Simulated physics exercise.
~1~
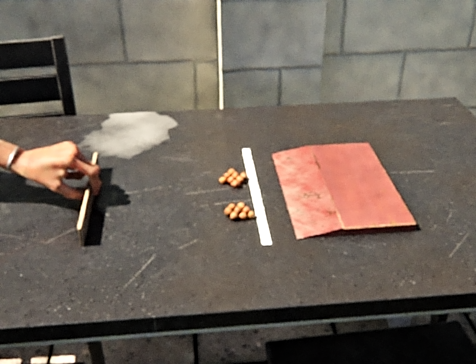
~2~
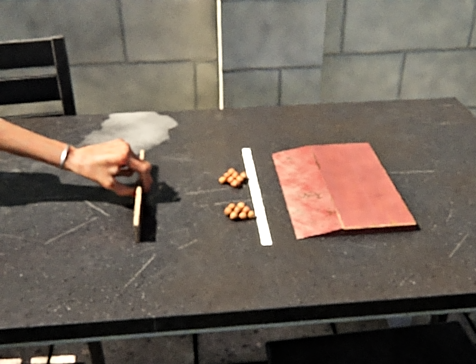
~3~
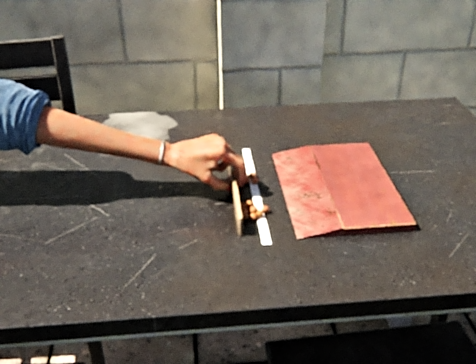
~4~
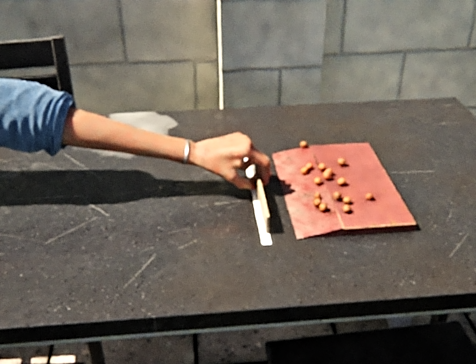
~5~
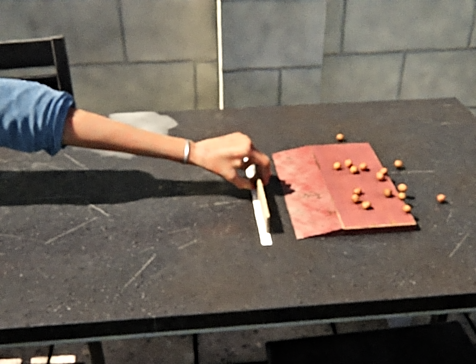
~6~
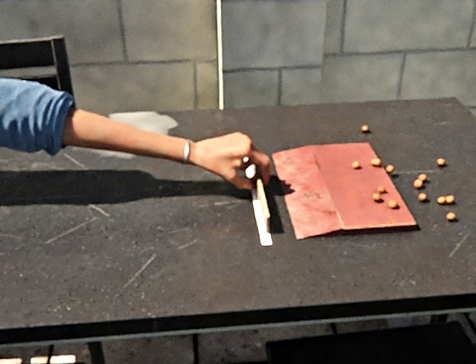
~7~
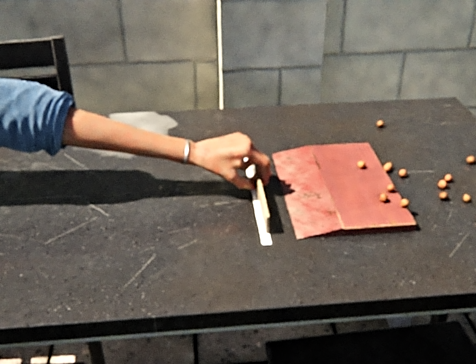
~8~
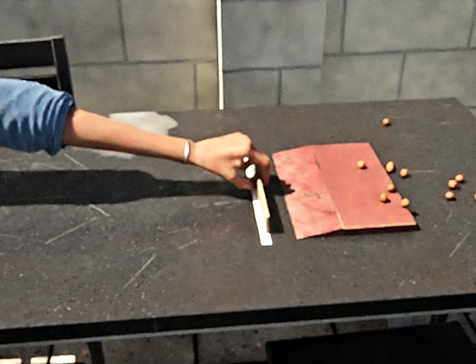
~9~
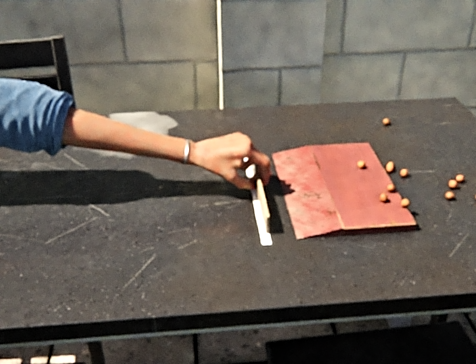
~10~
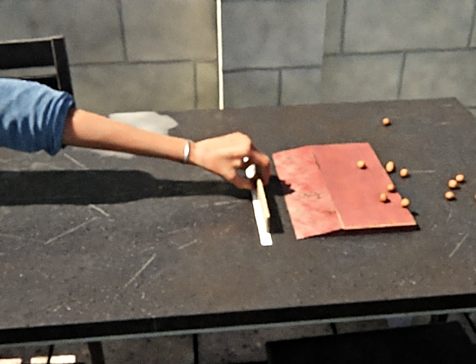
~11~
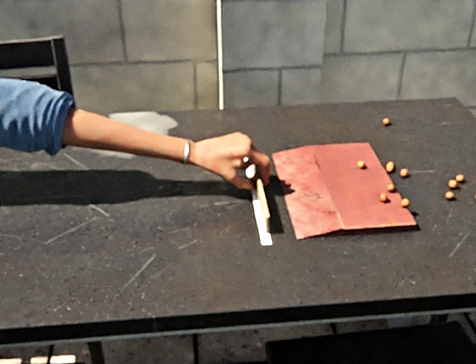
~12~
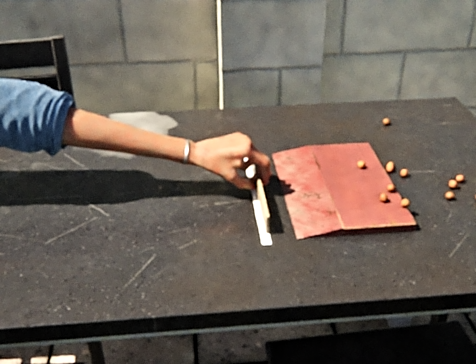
Hand sweeping a wooden strip right into two clusters of small brown balls, stopping at white tape as they scatter over a red wedge.
